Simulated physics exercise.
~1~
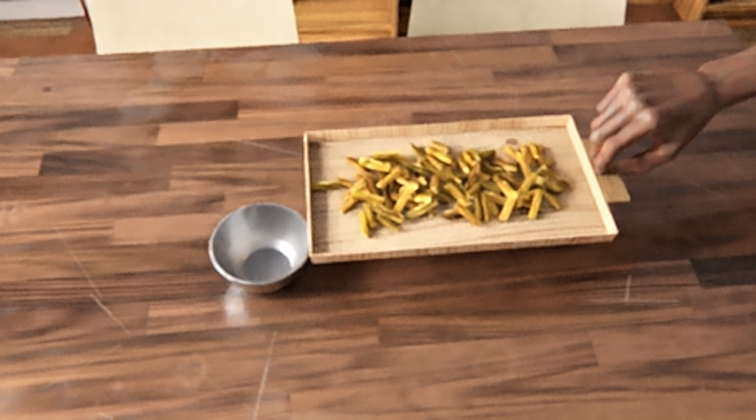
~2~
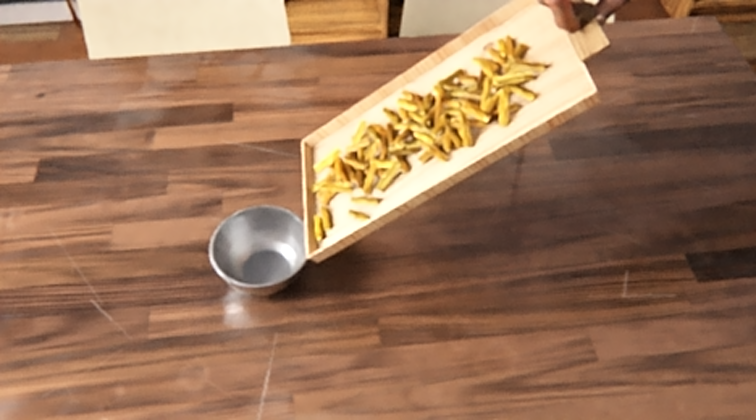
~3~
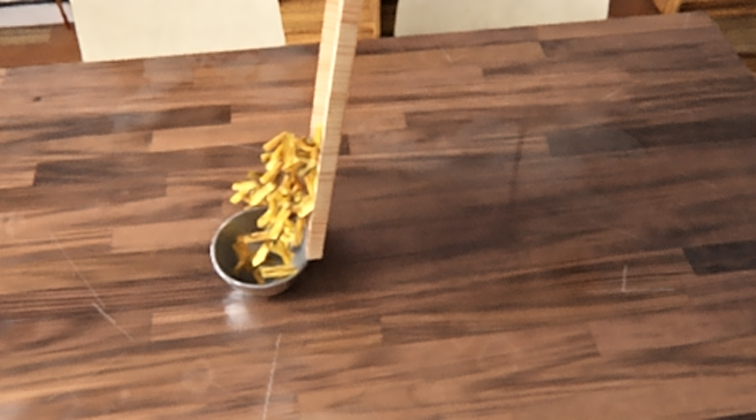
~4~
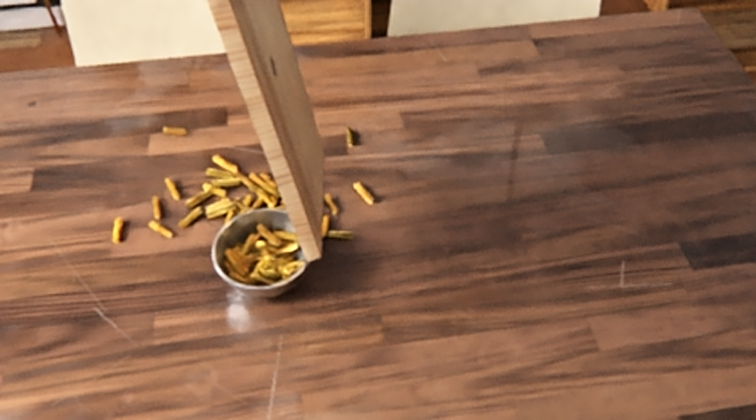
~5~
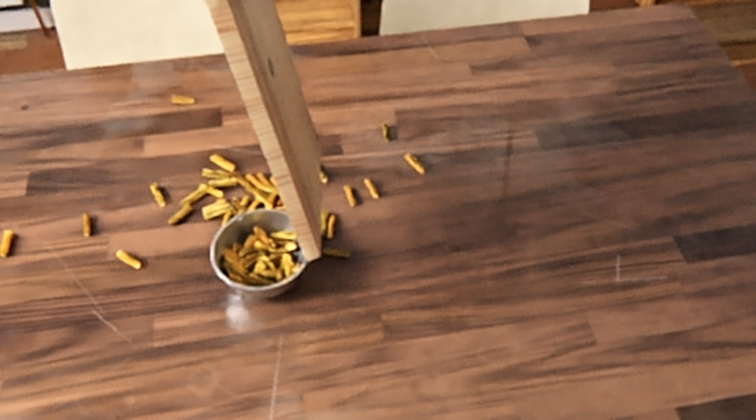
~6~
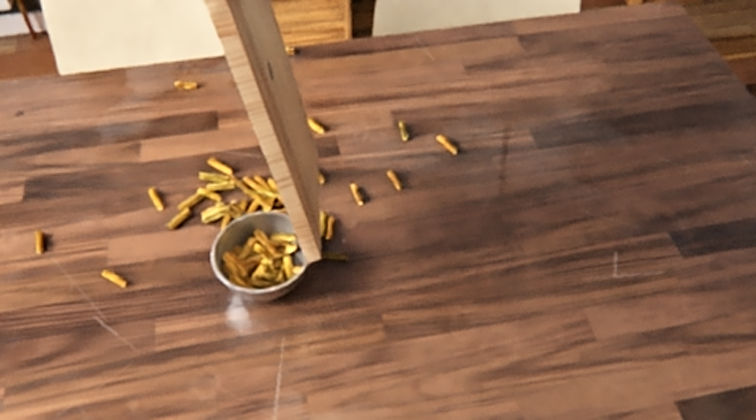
A shallow wooden tray of yellow dry pasta pieces, lifted at its right end by a hand, tips steeply leftward over a small metal bowl on a wooden table, and the pieces pour out, some landing in the bowl while many scatter across the tabletop around it.
